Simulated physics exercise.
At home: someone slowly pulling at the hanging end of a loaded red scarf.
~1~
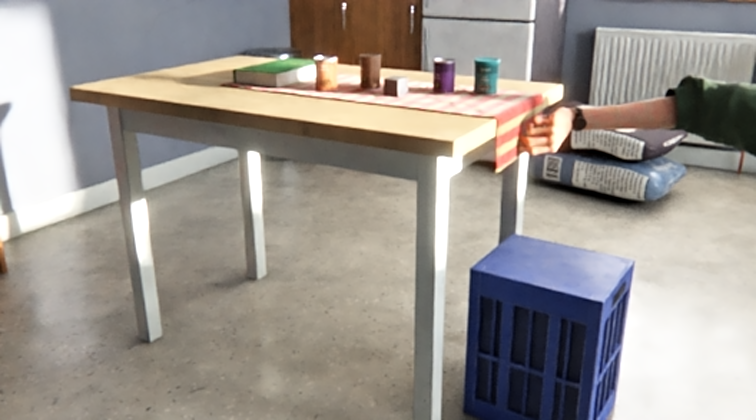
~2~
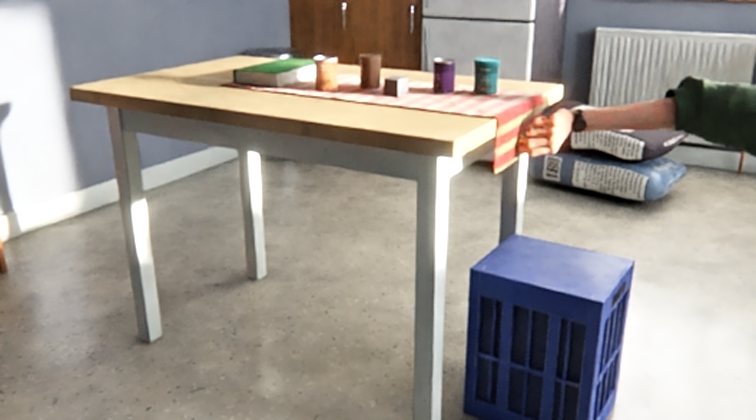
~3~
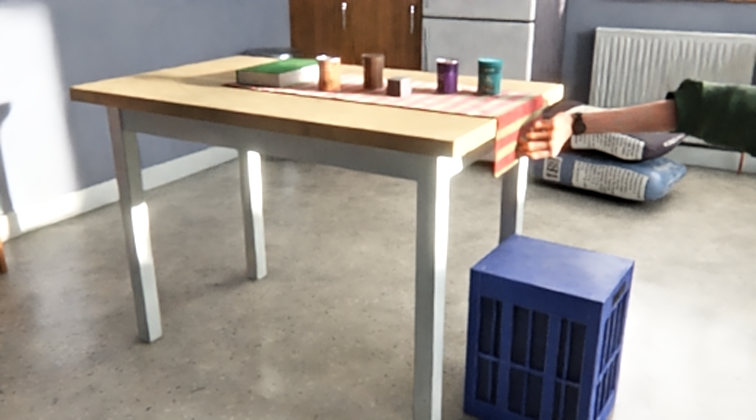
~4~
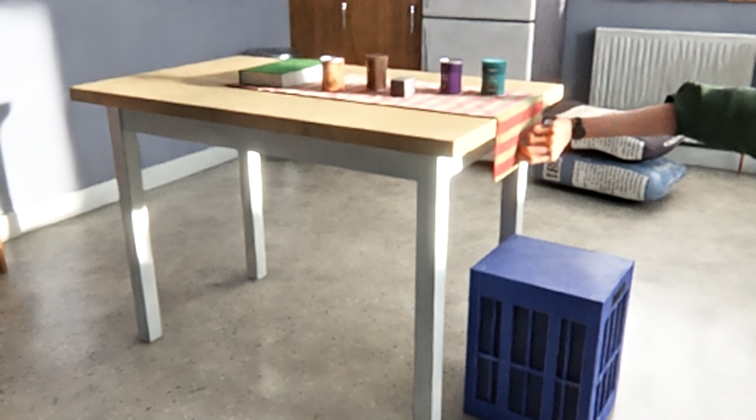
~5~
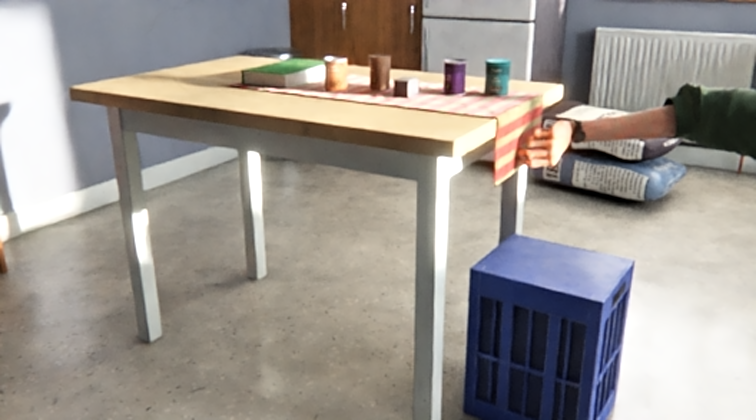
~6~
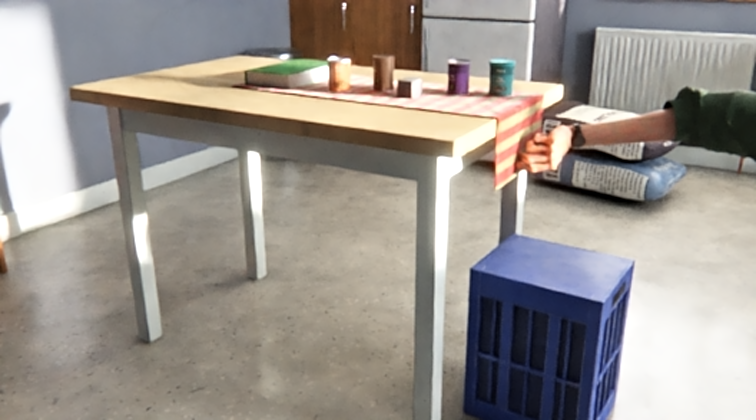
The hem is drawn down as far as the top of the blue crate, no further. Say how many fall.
Over the edge go two.
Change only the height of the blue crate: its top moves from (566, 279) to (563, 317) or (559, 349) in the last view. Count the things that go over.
In that case 3 and 4.
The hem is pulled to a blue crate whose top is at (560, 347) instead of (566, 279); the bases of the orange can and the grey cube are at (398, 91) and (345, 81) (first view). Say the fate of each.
The orange can comes down, the grey cube remains up.
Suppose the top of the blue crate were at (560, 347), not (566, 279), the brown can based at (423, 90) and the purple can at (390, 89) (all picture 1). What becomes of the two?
The brown can comes down; the purple can falls.
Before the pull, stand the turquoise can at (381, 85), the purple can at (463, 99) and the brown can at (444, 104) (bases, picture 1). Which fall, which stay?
The turquoise can survives, the purple can drops off, the brown can comes down.
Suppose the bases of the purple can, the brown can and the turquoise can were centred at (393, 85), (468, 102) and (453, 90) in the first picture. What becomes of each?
The purple can survives, the brown can comes down, the turquoise can drops off.
Soon after, hem near (517, 214); turquoise can gone.
After that, hem on the crate; turquoise can and purple can gone.
In the end, hem on the crate; turquoise can and purple can gone. The table loses two.
